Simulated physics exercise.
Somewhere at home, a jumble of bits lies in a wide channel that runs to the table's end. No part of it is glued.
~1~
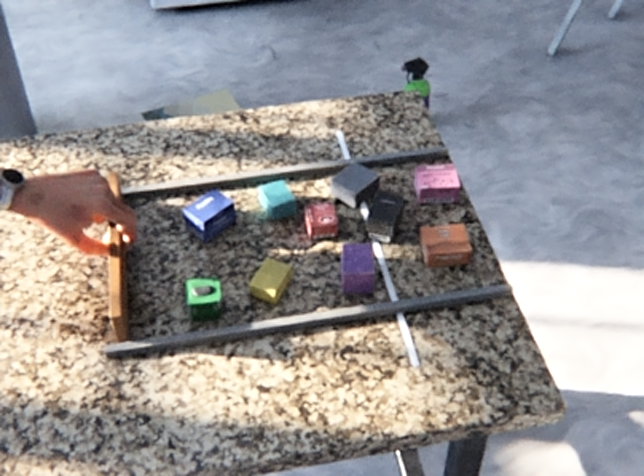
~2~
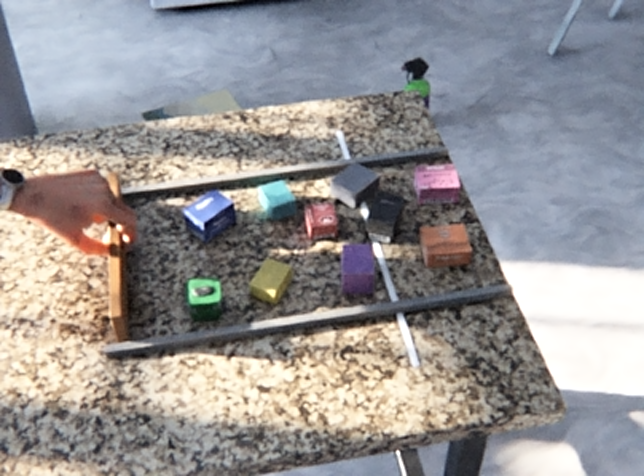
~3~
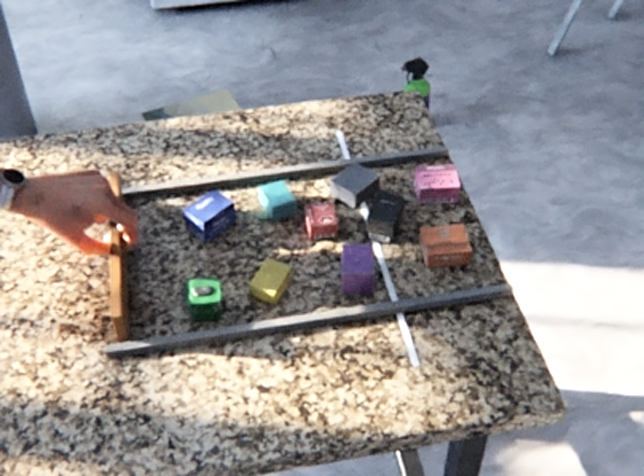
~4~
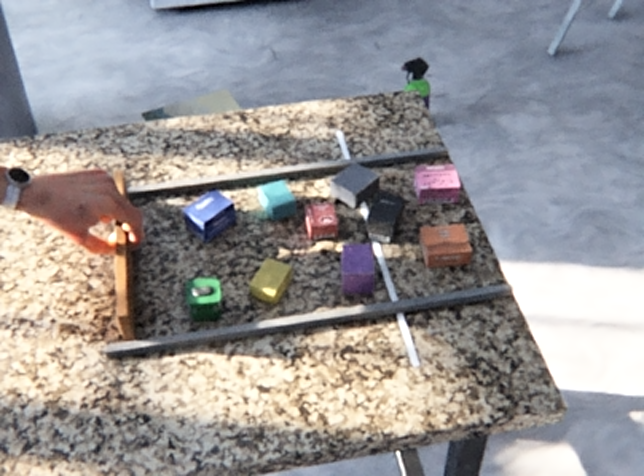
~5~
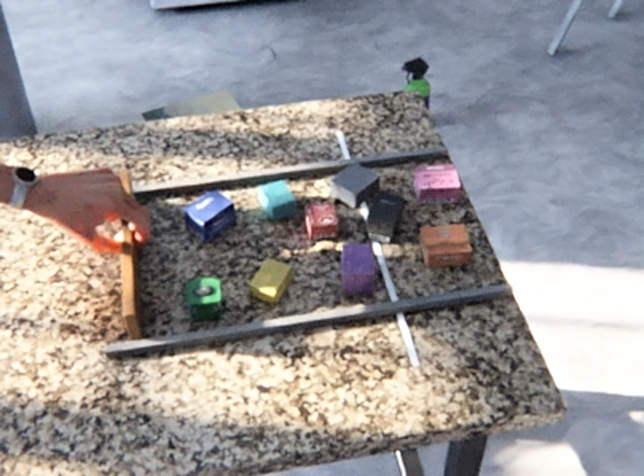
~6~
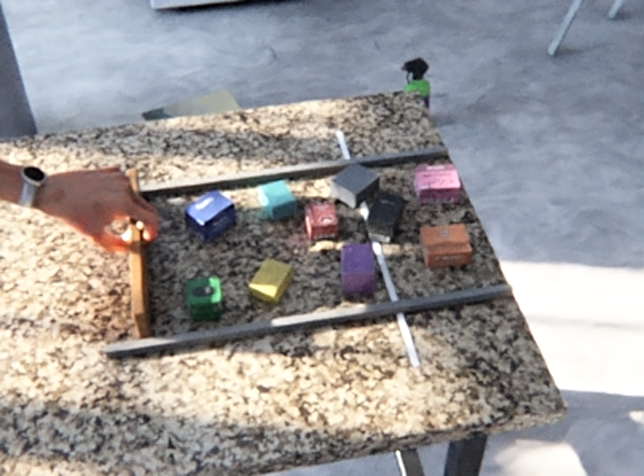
A hand slides a wooden board slowly rightward between two rails on a speckled tabletop, while the scattered coloured blocks stay still.
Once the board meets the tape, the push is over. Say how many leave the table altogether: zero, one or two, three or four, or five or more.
I predict the table will hold on to all the pieces.
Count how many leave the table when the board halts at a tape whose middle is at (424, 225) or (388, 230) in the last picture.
The floor gets 2 the first time and 0 the second.
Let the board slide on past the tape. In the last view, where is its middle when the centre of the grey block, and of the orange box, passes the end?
Grey block: (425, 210); orange box: (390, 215).
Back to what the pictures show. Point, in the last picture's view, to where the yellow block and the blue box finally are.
Taking them in turn, first comes (400, 244), then (376, 189).
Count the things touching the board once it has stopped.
My count gives 5.
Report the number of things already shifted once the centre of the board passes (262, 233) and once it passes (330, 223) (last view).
In order, the tallies are 4 and 8.
Soon after, none off yet; pink box at rest near (436, 184); orange box at rest near (445, 246); black box at rest near (385, 217).
In the end, the number that fall off is zero.
